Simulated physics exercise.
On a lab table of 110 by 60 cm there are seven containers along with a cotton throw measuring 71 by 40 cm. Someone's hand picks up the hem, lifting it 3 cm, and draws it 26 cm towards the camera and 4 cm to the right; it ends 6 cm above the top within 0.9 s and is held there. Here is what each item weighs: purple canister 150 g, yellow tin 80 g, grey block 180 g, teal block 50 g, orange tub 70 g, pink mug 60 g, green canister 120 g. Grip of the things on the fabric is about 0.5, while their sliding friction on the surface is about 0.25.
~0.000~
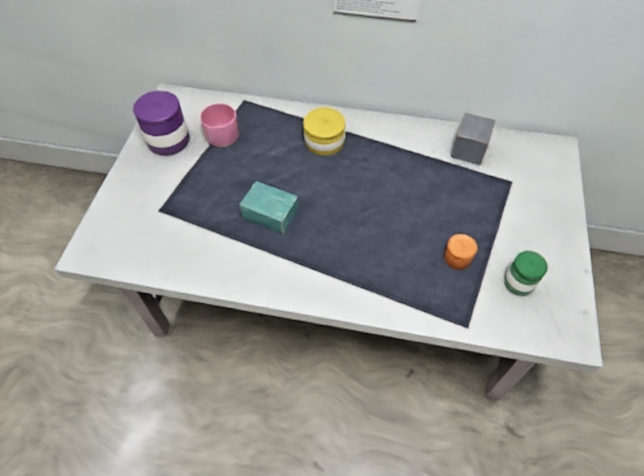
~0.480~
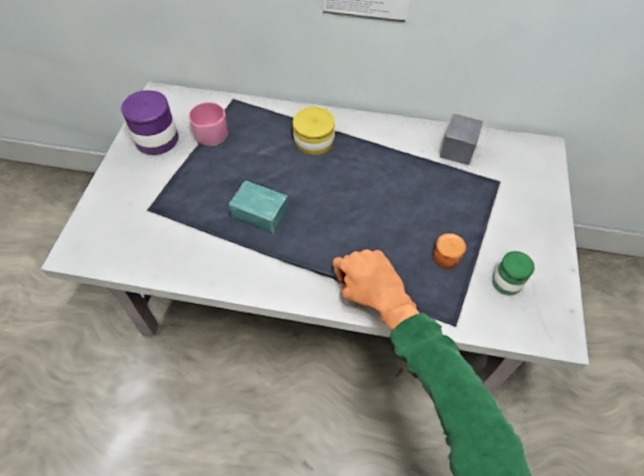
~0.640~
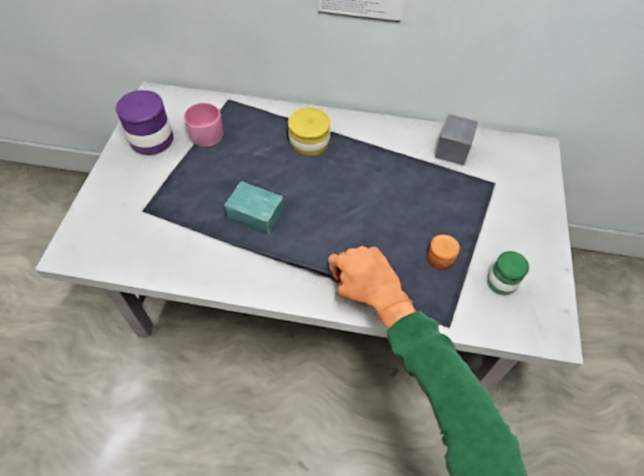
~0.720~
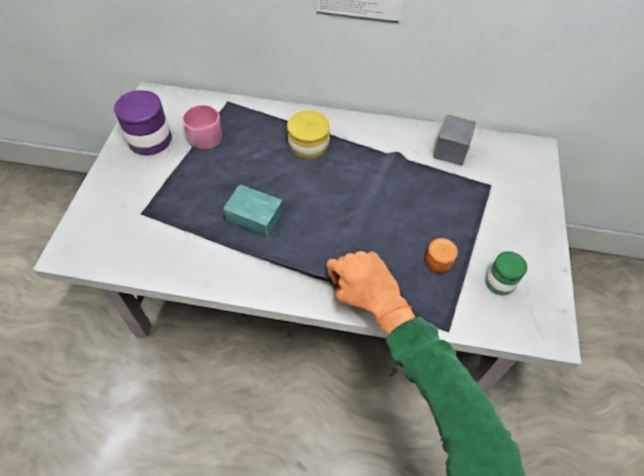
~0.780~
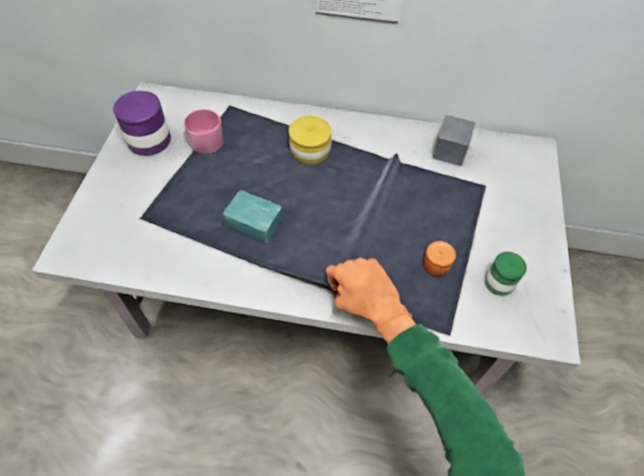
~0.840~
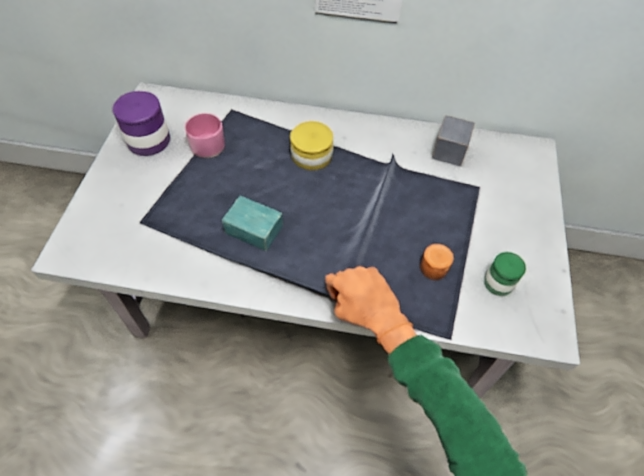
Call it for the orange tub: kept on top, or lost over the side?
Lost over the side.
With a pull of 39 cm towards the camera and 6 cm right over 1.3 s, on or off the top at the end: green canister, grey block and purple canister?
In that case green canister holds on, grey block holds on and purple canister holds on.
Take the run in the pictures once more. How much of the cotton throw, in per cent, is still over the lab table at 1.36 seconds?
Roughly 70% of it.
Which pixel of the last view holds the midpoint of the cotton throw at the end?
It sits near (357, 325) in pixels.
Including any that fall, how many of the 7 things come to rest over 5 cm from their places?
Counting them up, I get 4.
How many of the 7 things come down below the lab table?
Count recorded: 2.
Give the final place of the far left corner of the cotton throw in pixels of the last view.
It settles at roughly (225, 207).
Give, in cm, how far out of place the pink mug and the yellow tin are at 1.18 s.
Shift - pink mug 15 cm, yellow tin 20 cm.
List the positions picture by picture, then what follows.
Orange tub (463, 246); cotton throw corners (158, 211) (244, 100) (512, 182) (468, 329), in the first frame.
Cotton throw corners (147, 210) (233, 99); grip (344, 281), in the second frame.
Cotton throw corners (142, 211) (228, 99); grip (339, 278), in the third frame.
Teal block (253, 204); pink mug (201, 117); orange tub (443, 250); cotton throw corners (141, 214) (228, 102); grip (338, 283), in the fourth frame.
Teal block (252, 210); pink mug (202, 121); orange tub (441, 253); cotton throw corners (140, 219) (229, 106); grip (337, 290), in the fifth frame.
Orange tub (439, 256); cotton throw corners (139, 223) (231, 109) (480, 187) (451, 340); grip (337, 298), in the sixth frame.
After 1.0 s, 95 % of the cotton throw is still over the top; orange tub 7 cm off its start, yellow tin 12 cm off its start, teal block 11 cm off its start.
After 1.2 s, 85 % of the cotton throw is still over the top; orange tub 13 cm off its start, yellow tin 20 cm off its start, teal block 18 cm off its start.
After 1.4 s, 70 % of the cotton throw is still over the top; orange tub 19 cm off its start at (418, 329), yellow tin 26 cm off its start at (331, 207), teal block 24 cm off its start at (254, 300).
After 1.5 s, 60 % of the cotton throw is still over the top; orange tub over the edge, yellow tin 29 cm off its start, teal block 28 cm off its start.
After 3.1 s, 50 % of the cotton throw is still over the top; orange tub over the edge, teal block over the edge, pink mug 36 cm off its start at (201, 241), yellow tin 33 cm off its start at (330, 236).
